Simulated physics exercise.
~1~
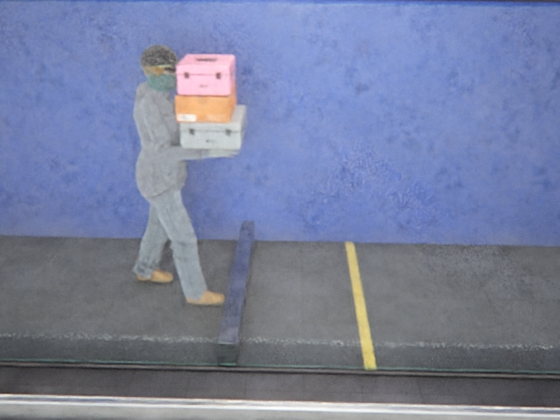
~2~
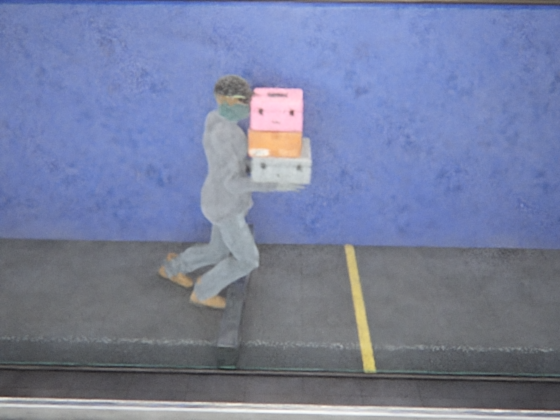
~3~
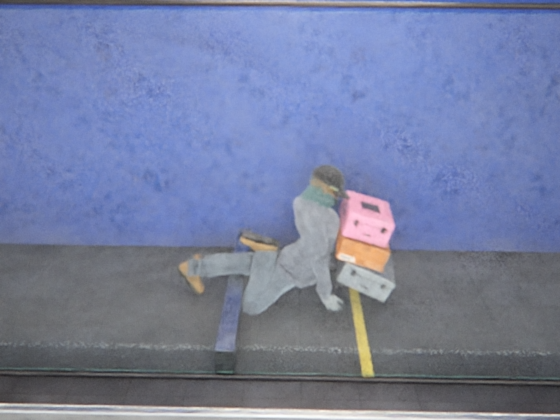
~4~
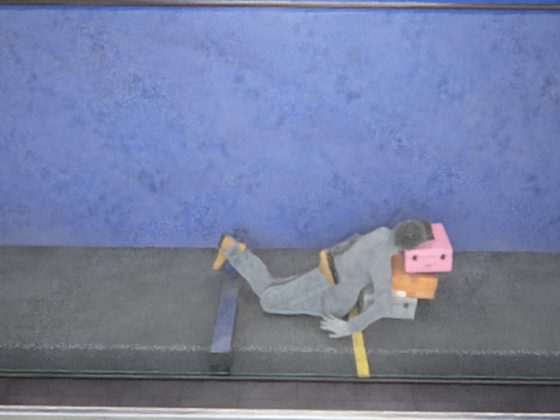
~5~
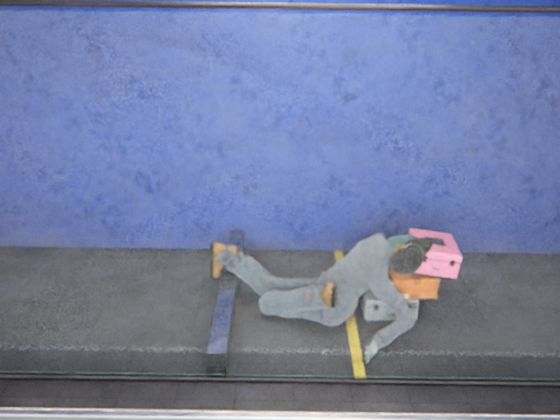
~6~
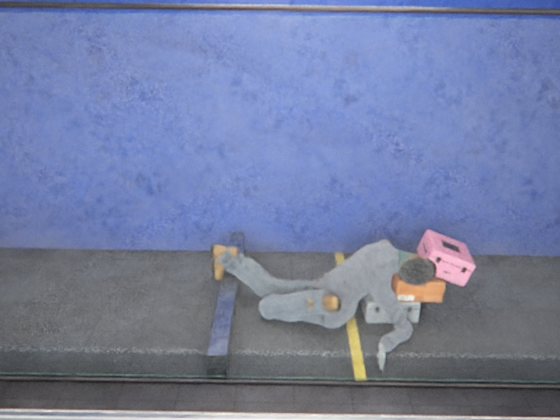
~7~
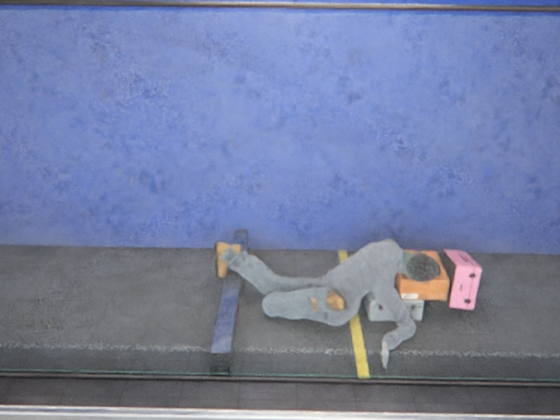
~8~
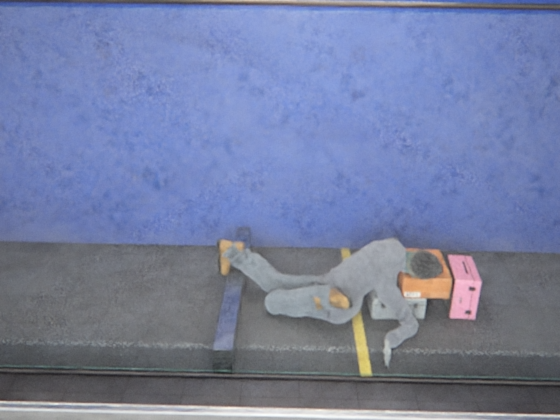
The video shows a person in grey carrying stacked pink, orange and grey toolboxes rightward, tripping at a low dark rail and sprawling forward across a yellow line. The boxes land beyond the line, the pink one tipping onto its side, and the person lies face down against them.
